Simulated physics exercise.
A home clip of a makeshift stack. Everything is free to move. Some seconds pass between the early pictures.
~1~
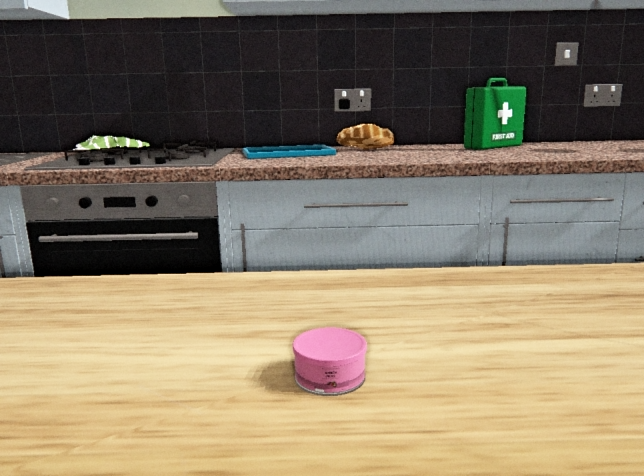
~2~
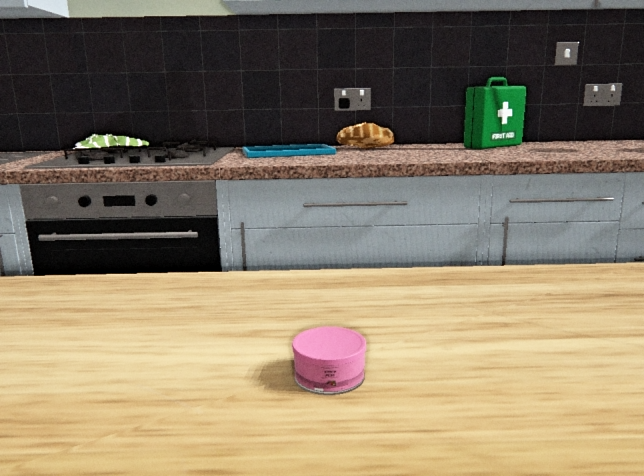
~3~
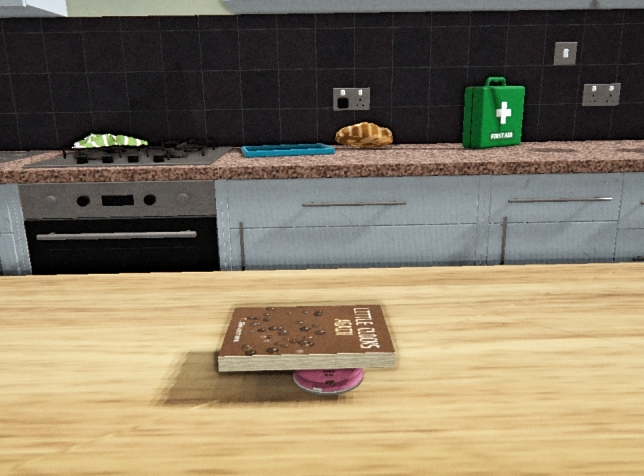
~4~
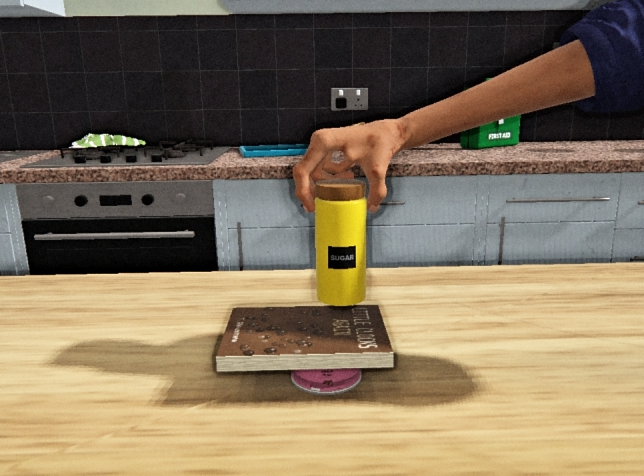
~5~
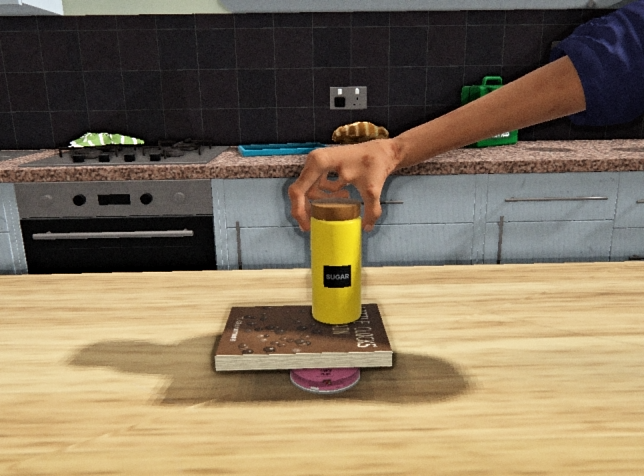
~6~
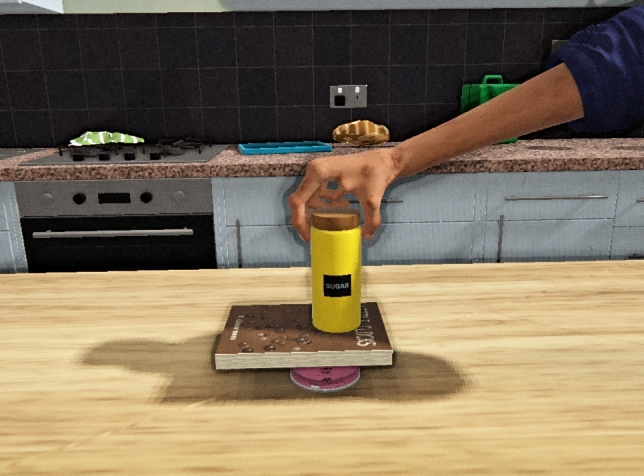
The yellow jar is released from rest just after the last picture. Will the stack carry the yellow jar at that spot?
The stack keeps its balance.
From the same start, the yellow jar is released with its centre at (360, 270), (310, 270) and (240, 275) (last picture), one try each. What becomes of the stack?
First, it keeps its balance; second, it keeps its balance; third, it gives way.
Then, 0.30 s on from there, no change.
Then, 1.00 s on from there, yellow jar resting near (336, 269).
In the end, all 3 unmoved. At the end, from the last picture's camera, yellow jar near (337, 269). The stack holds.
